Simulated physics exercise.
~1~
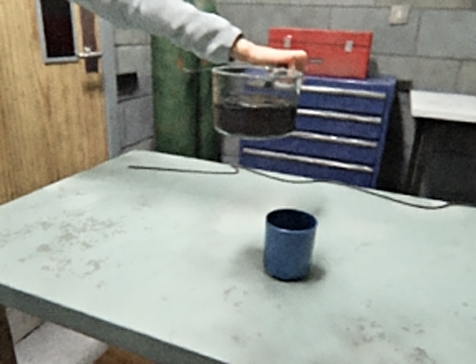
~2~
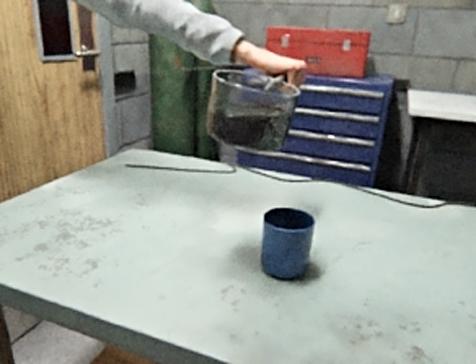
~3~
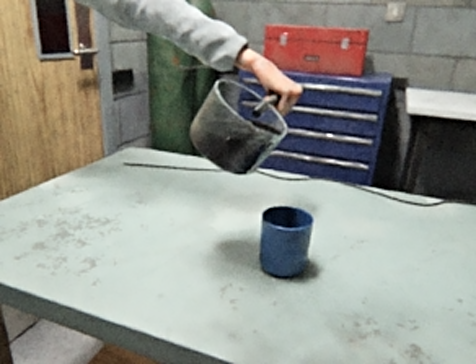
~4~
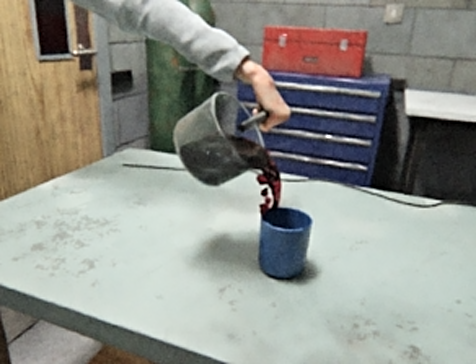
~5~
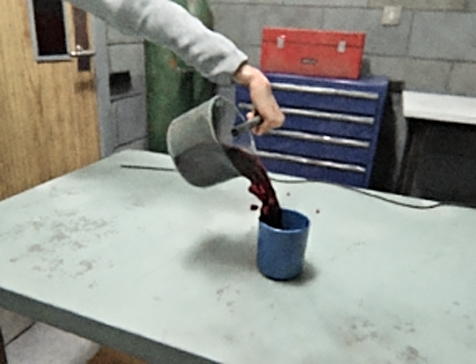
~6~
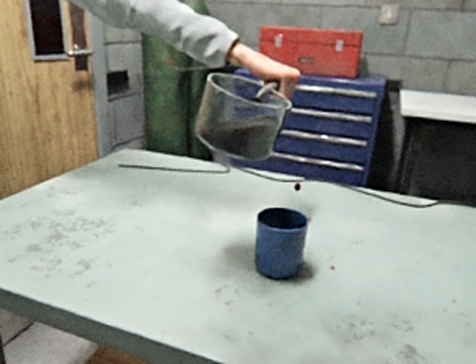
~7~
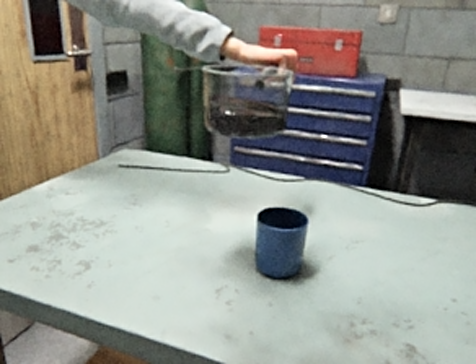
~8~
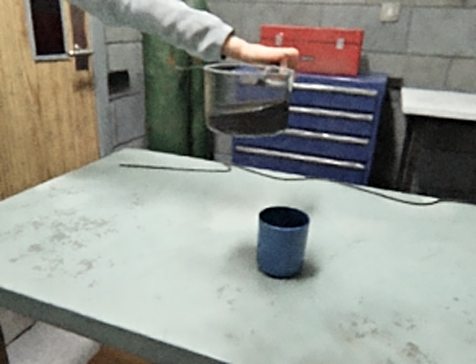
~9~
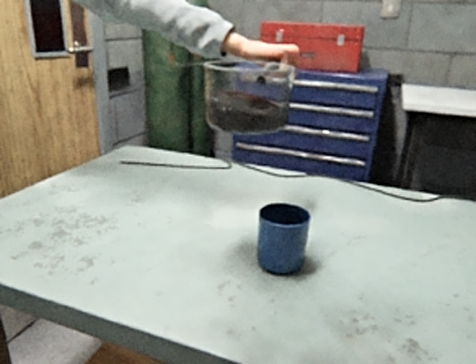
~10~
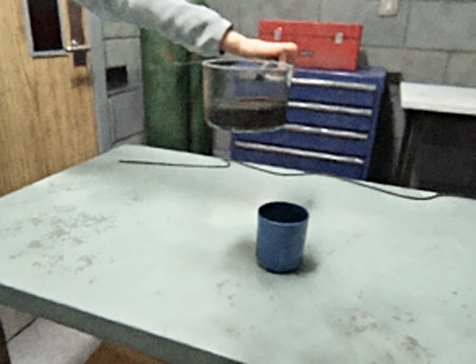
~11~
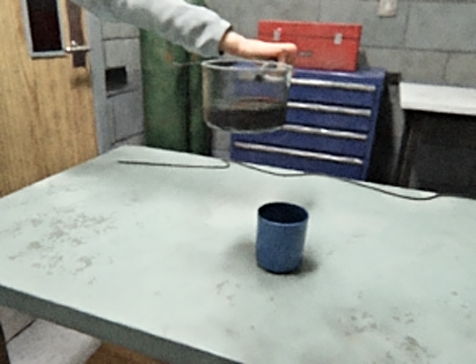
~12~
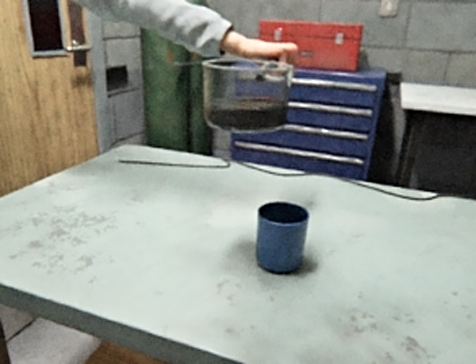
In a workshop with a blue tool chest, a hand held a clear pan of dark liquid above a table, tipped it rightwards and poured some into a blue mug, then levelled it again and kept it raised, with some liquid still inside.
